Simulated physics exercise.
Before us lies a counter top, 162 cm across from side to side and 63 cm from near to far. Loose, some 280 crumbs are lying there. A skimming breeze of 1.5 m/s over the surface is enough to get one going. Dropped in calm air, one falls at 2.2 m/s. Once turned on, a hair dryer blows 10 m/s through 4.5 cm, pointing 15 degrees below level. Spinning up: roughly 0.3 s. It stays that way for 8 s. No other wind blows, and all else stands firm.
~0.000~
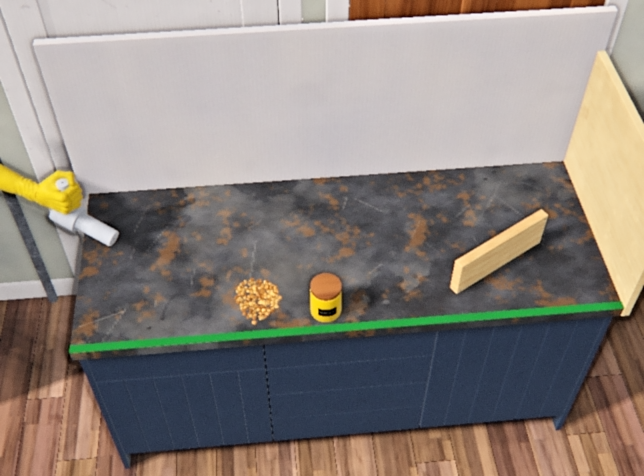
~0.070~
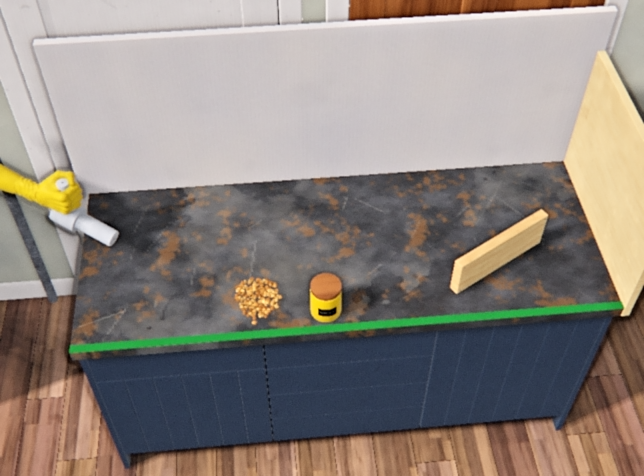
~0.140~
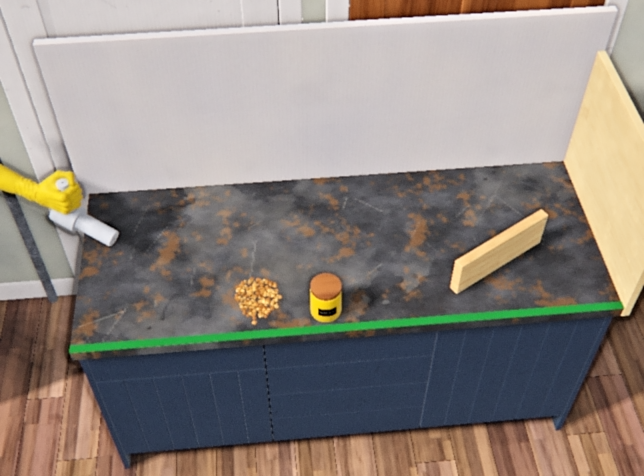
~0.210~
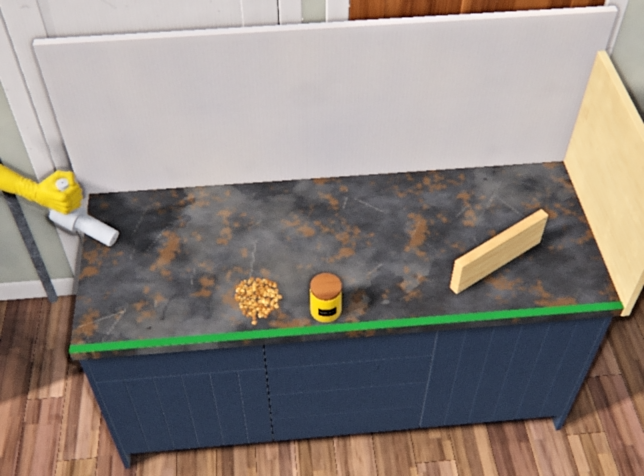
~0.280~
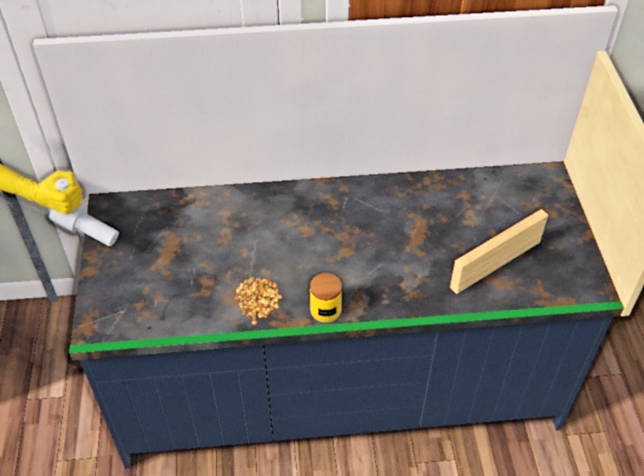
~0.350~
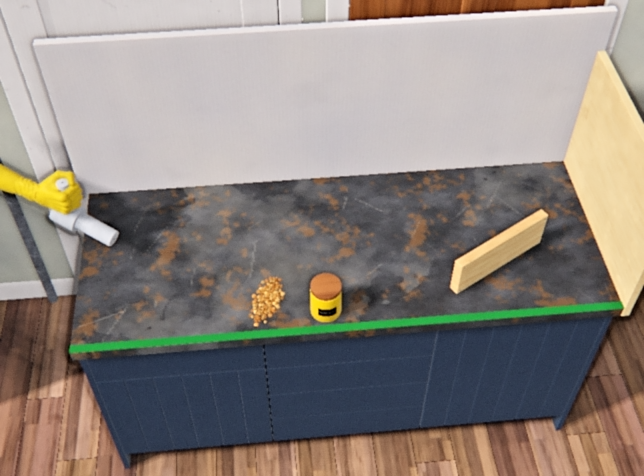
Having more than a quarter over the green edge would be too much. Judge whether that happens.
Judgement: It happens.
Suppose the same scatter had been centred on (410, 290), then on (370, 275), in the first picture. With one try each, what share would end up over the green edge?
About 10 and 10 in a hundred, in that order.
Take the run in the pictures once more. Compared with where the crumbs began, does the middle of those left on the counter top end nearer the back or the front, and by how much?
Towards the front, some 5 cm.
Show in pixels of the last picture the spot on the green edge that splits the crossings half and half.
About (313, 334).
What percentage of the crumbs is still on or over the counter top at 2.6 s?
Estimate: Near 30 percent.
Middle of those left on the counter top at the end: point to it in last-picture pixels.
The middle is around pixel (464, 303).
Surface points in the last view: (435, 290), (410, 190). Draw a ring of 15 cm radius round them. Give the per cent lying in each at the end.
Estimates in listed order: 25 %; 0 %.
After 1.6 s, 16 % are on the move or not yet settled, 71 % are over the green edge; the middle of those still in play is near (460, 301).
After 2.6 s, 14 % are on the move or not yet settled, 71 % are over the green edge; the middle of those still in play is near (460, 301).
After 4.4 s, 12 % are on the move or not yet settled, 71 % are over the green edge; the middle of those still in play is near (464, 303).
After 8.0 s, at the end, 72 % are over the green edge; the middle of those still in play is near (464, 303).
